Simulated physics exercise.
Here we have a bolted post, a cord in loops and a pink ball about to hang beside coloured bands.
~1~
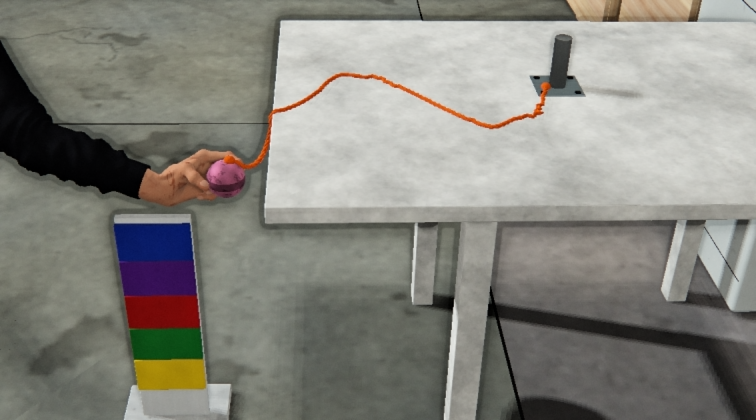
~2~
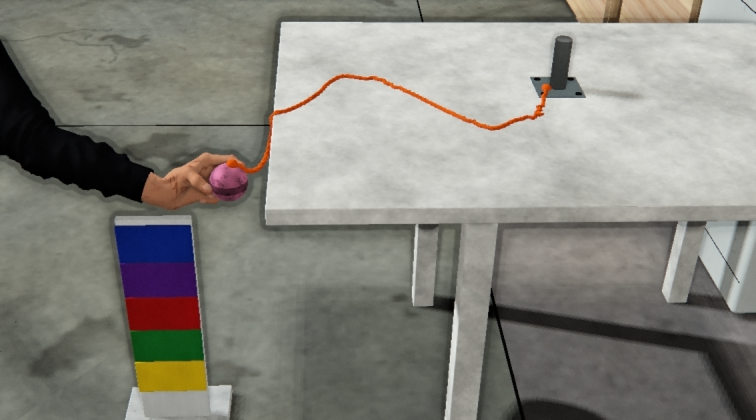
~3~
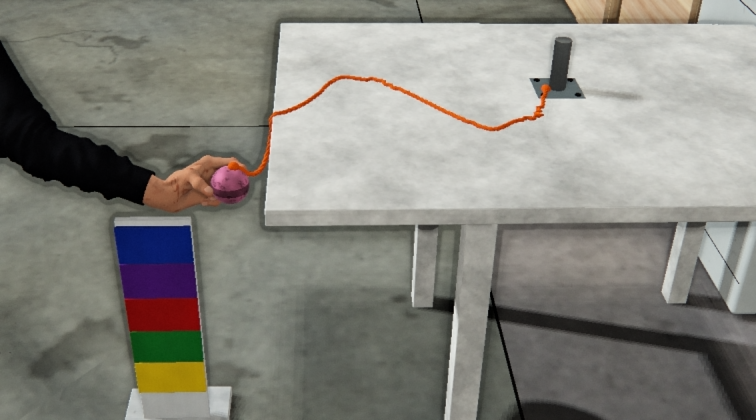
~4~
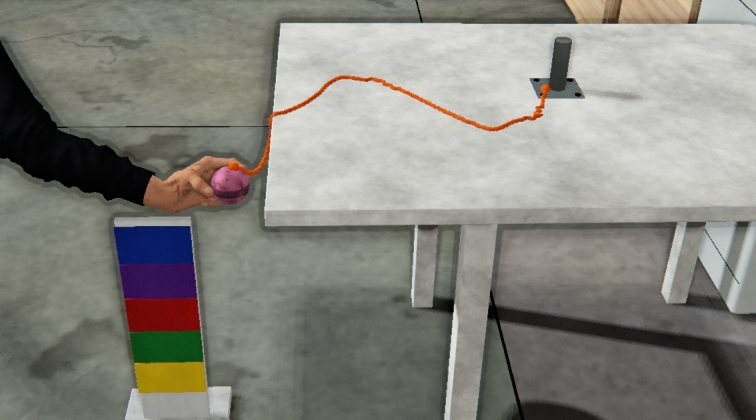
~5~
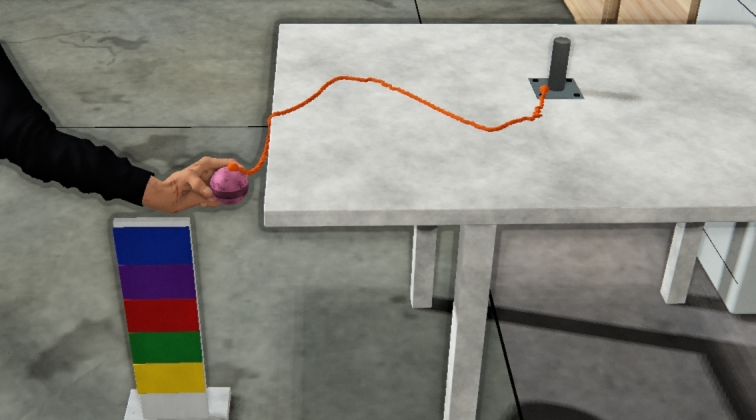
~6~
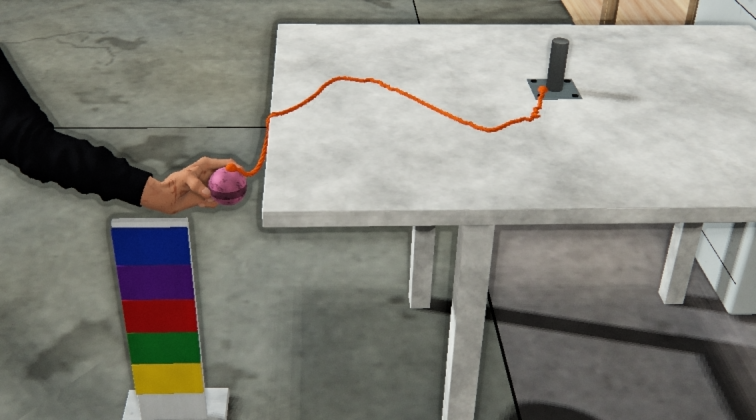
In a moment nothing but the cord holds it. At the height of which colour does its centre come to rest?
Its centre hangs level with the green band.
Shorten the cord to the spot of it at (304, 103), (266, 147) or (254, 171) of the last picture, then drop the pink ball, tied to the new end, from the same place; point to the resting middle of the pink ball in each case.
Near (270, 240), (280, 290) and (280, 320).
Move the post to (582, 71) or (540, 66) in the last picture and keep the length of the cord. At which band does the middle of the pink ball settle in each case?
One after the other, red; green.
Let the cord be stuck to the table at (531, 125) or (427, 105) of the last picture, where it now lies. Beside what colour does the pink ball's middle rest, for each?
It would be red; purple.
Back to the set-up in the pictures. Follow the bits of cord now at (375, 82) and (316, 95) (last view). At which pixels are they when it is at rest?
At (269, 131), then (272, 208).
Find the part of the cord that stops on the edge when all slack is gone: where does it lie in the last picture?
Near (381, 83).
Soon after, ball near (240, 324); level with red.
Then, ball near (299, 326); level with green.
Further on, ball near (274, 341); level with green.
At rest, ball near (280, 341); level with green. Its middle rests at the green band.
